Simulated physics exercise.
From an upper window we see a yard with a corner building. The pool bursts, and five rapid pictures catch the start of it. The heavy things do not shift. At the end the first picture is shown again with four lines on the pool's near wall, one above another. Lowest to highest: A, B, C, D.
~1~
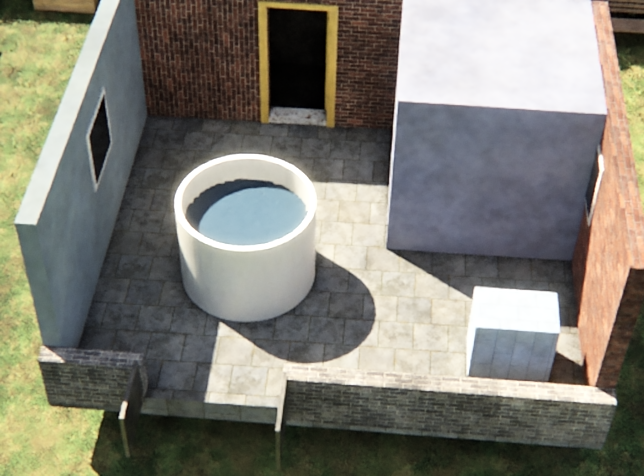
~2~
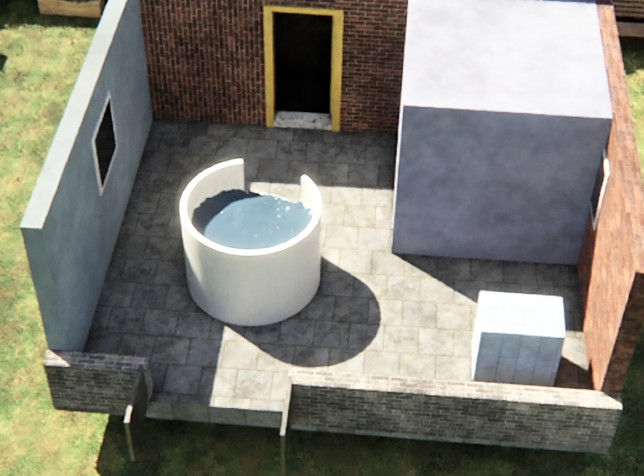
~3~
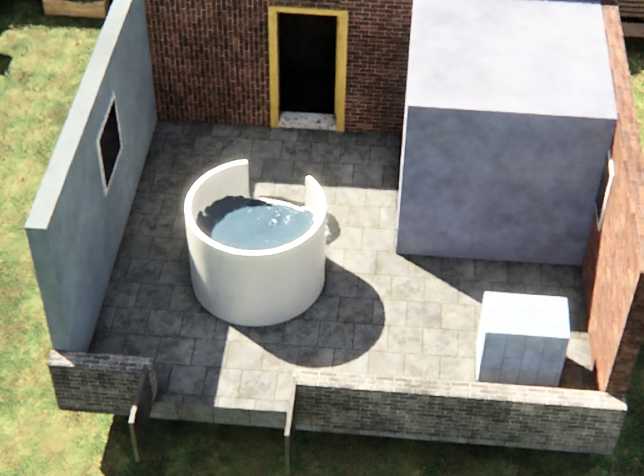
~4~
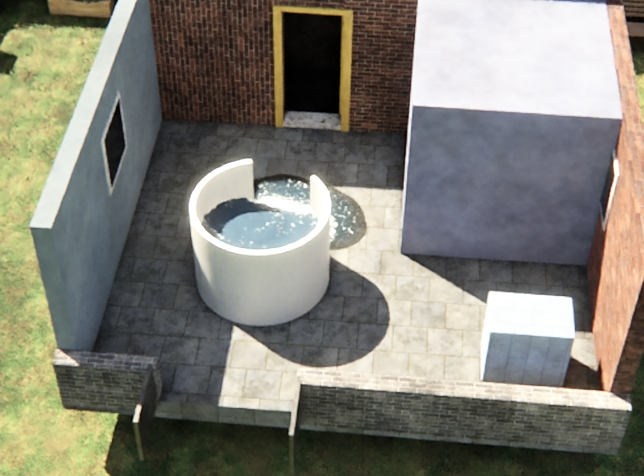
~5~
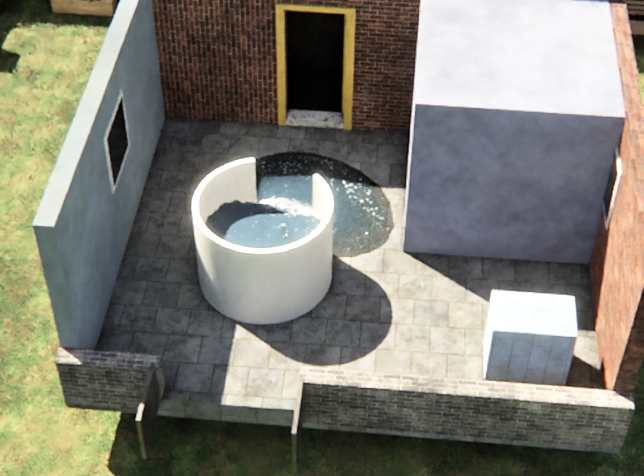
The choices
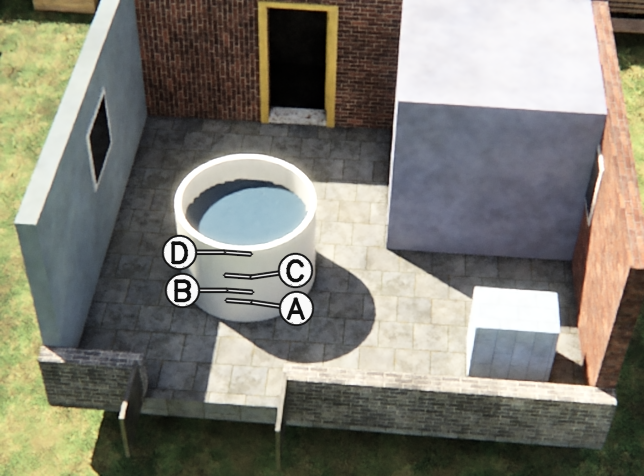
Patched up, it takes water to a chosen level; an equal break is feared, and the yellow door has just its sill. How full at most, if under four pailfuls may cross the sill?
It is A.
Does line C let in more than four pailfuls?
Yes, it does.
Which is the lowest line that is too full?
Line B.
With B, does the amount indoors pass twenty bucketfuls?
No.
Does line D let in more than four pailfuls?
Yes.
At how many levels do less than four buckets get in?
One.
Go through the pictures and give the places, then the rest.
Water in the pool at rest, its middle at (247, 221); foot of the yellow doorway at (298, 124); open gate at (214, 355), in the first picture.
Water covers 1 % of the ground, its front hidden from here, in the second picture.
Water covers 4 % of the ground, its front hidden from here, in the third picture.
In the fourth picture, 8 % of the ground under water, visible out to (356, 228).
In the fifth picture, 16 % of the ground under water, visible out to (359, 178).
In white, A at (239, 301); B at (239, 291); C at (238, 276); D at (237, 253); from the bottom up A, B, C, D.
For line A, a bucket or two gets in.
For line B, about 9 bucketfuls get in.
For line C, dozens of bucketfuls pour in.
For line D, dozens of bucketfuls pour in.
